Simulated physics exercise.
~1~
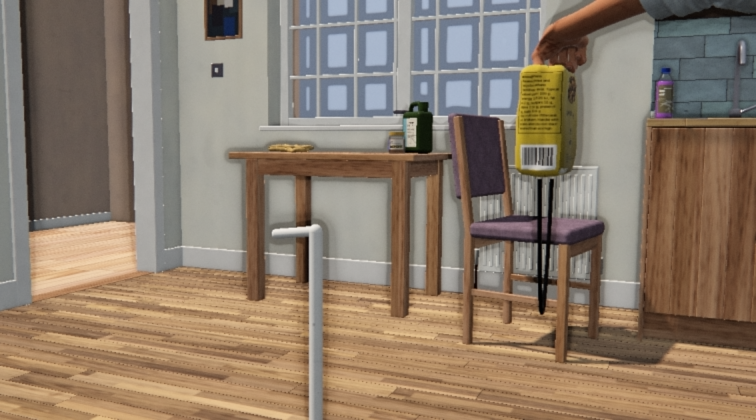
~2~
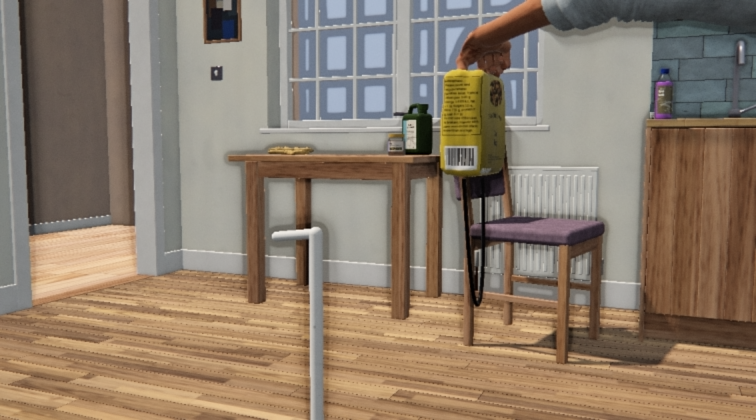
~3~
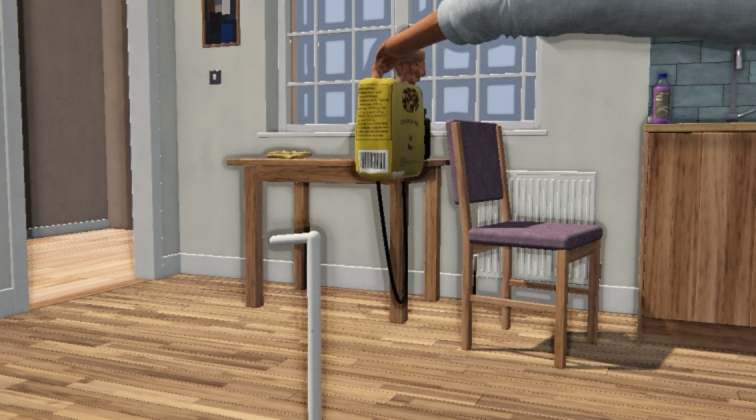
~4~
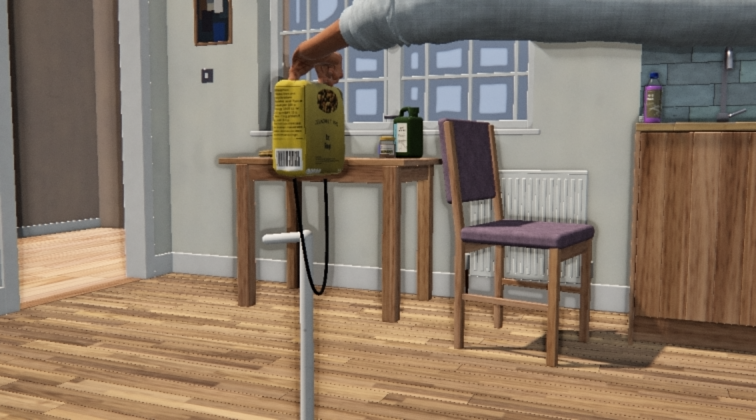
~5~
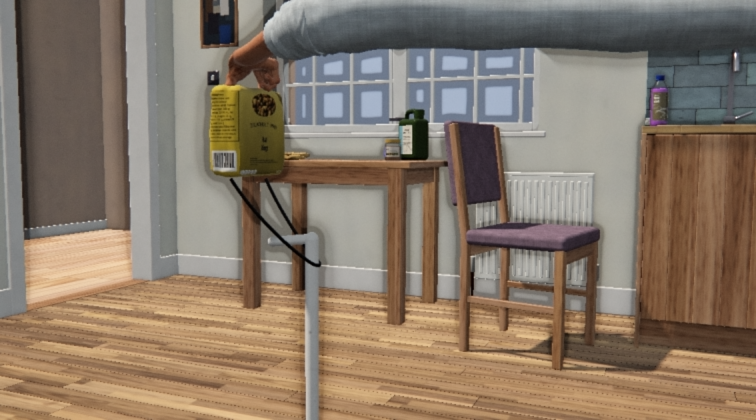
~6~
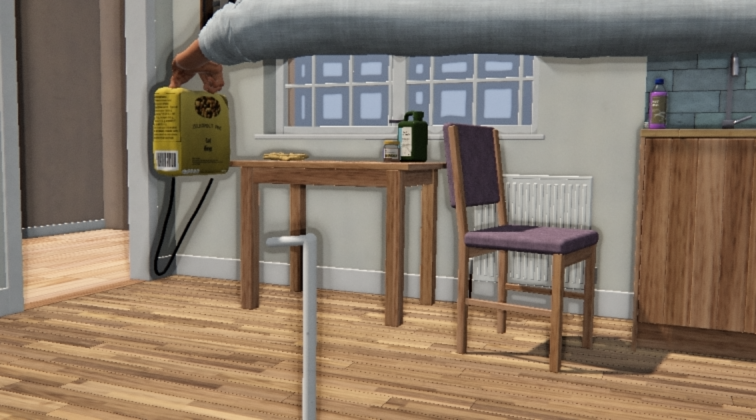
In a kitchen with a wooden table and a purple-cushioned chair, a hand carried a yellow bag with a low-hanging black loop leftward past a short white post, where the loop swung near the bar before the bag moved clear to the left.
